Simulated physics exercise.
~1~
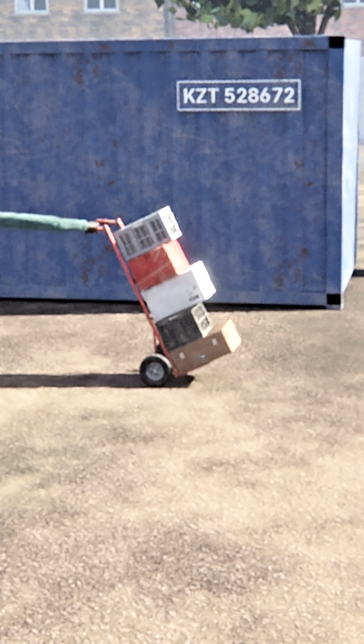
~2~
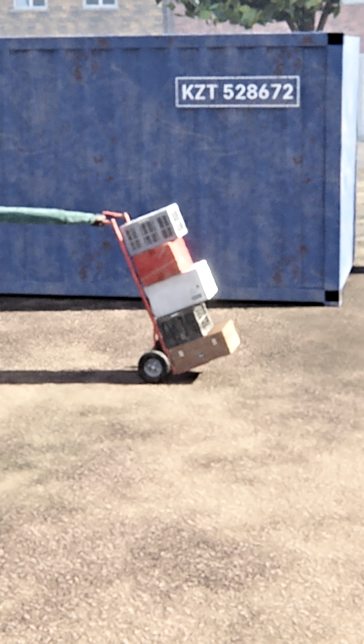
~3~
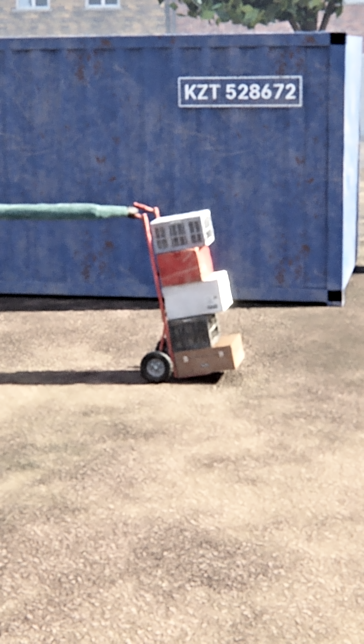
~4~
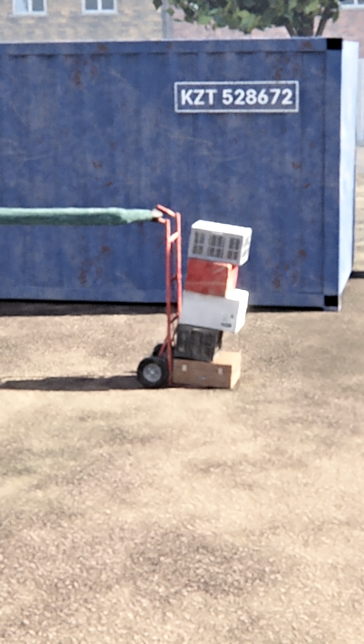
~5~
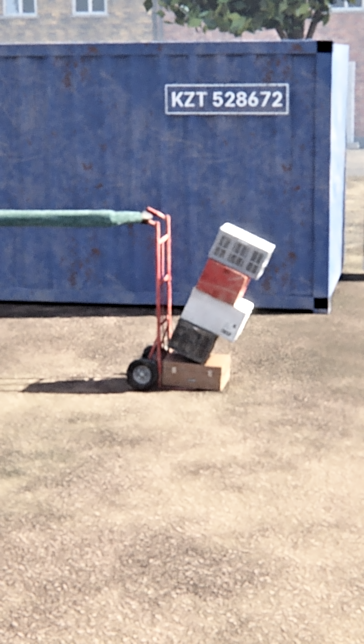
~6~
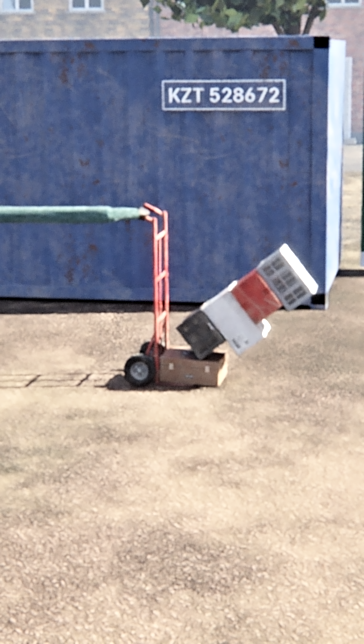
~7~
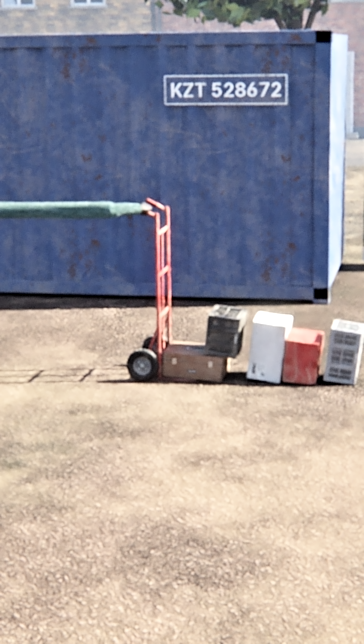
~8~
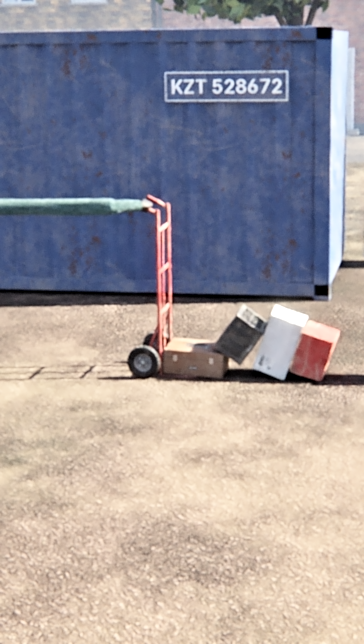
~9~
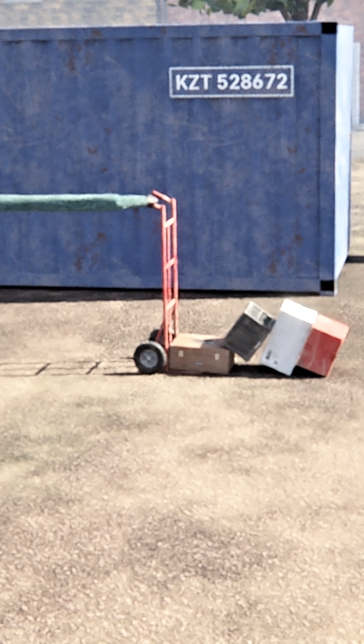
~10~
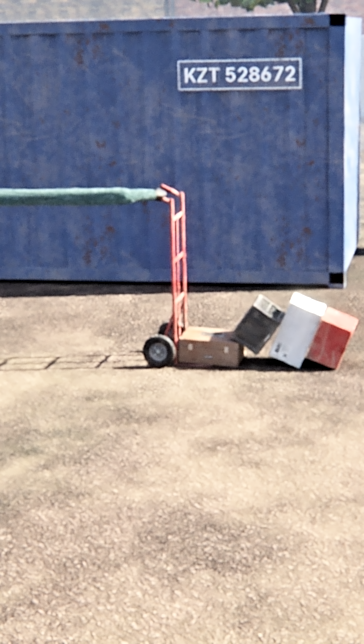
A green-sleeved arm swinging a loaded red hand truck upright, the upper boxes toppling right onto gravel, the bottom brown one staying.
